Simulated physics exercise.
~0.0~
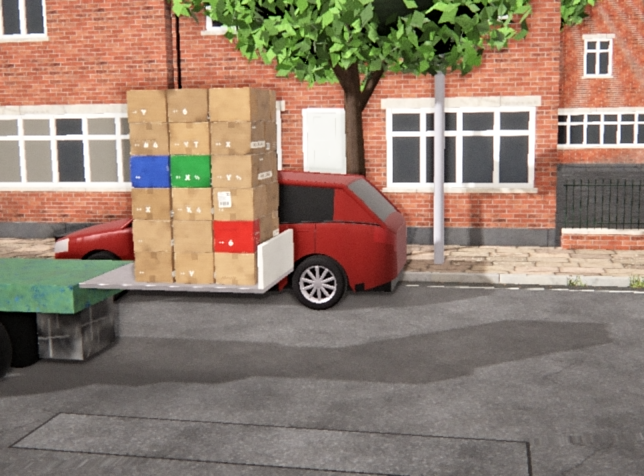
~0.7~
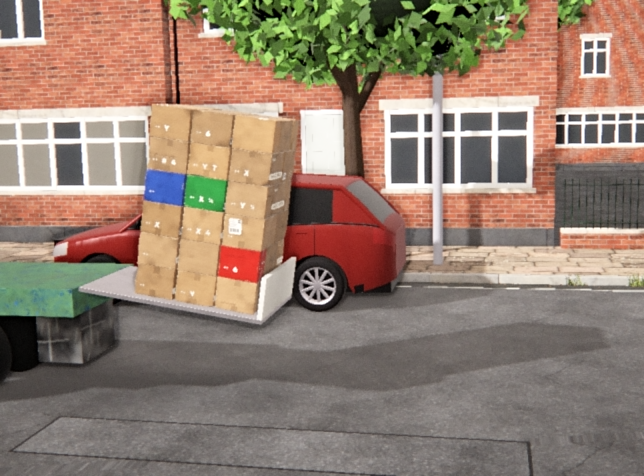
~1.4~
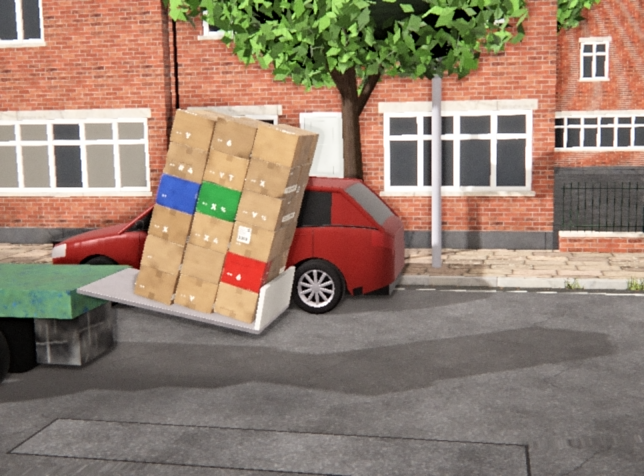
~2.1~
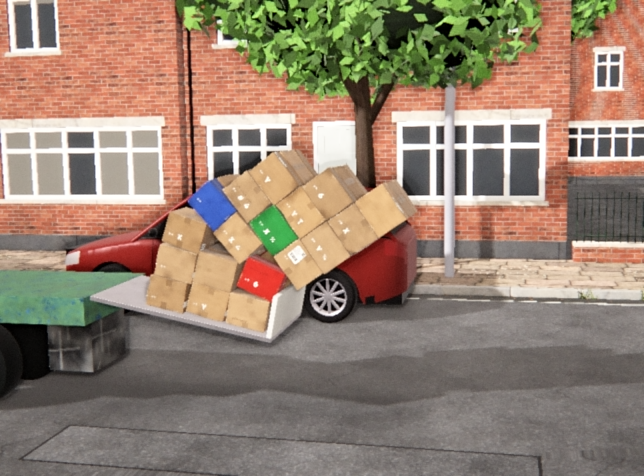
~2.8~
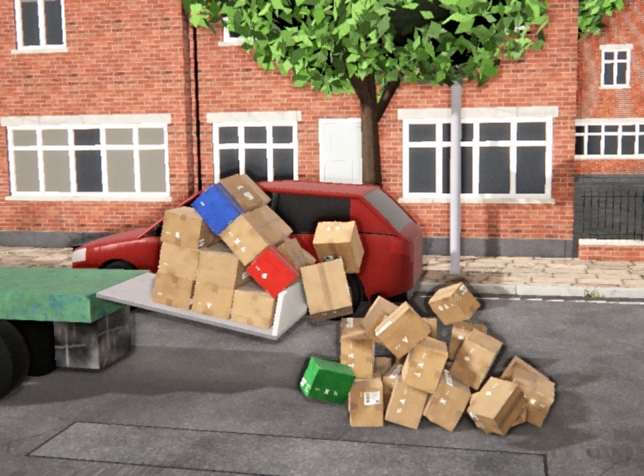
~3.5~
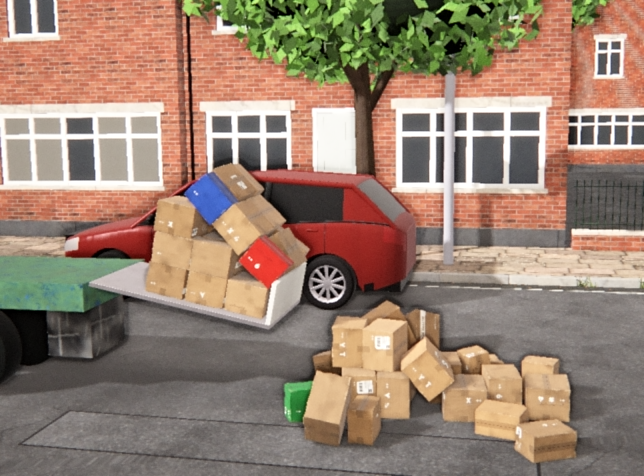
On a street beside a parked red car, a flap behind a green flatbed tilts down to the right under stacked cartons, which lean and topple. Many, including the green one, tumble onto the road, while the red and blue ones stay aboard, leaning among the rest.
